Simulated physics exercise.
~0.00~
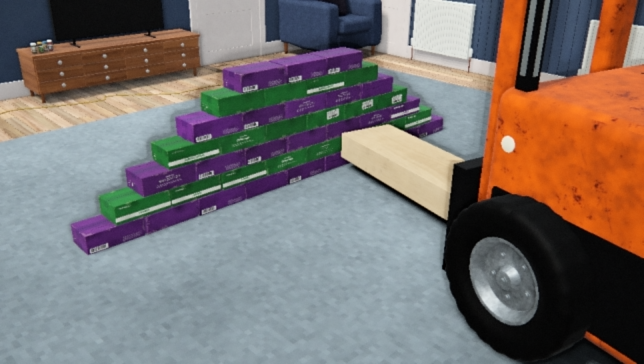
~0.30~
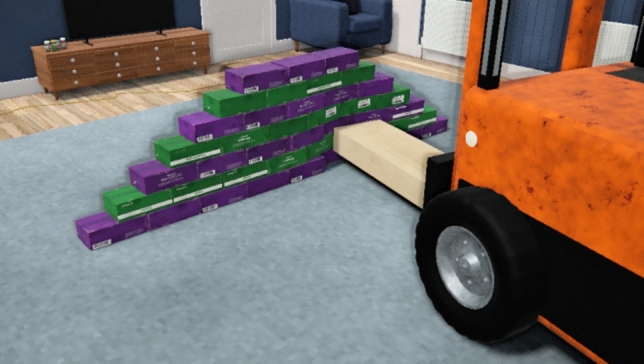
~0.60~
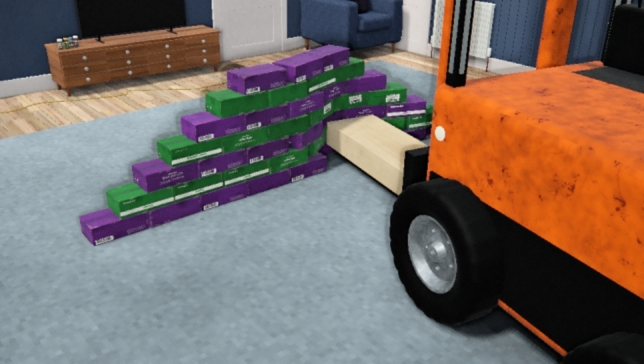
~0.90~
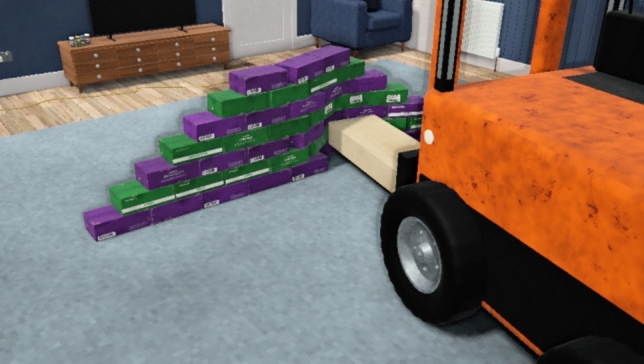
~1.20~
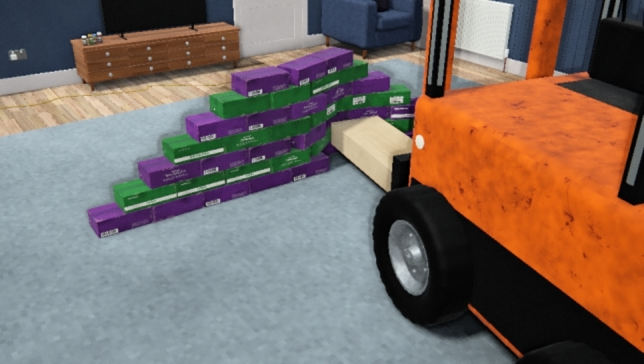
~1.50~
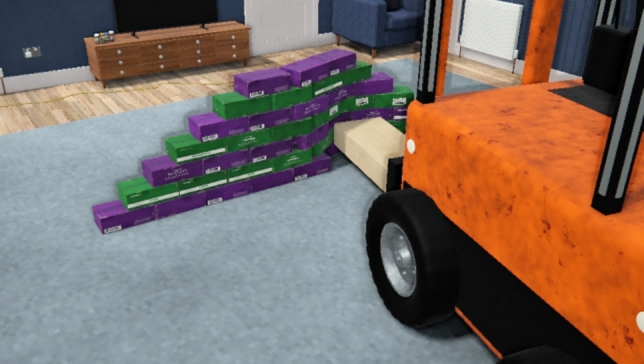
We see an orange forklift carry a long pale case leftward into a stepped wall of purple and green boxes in a living room, pushing its right side back so the rows bend. The truck then stops with the case against the boxes, and the wall stays standing.
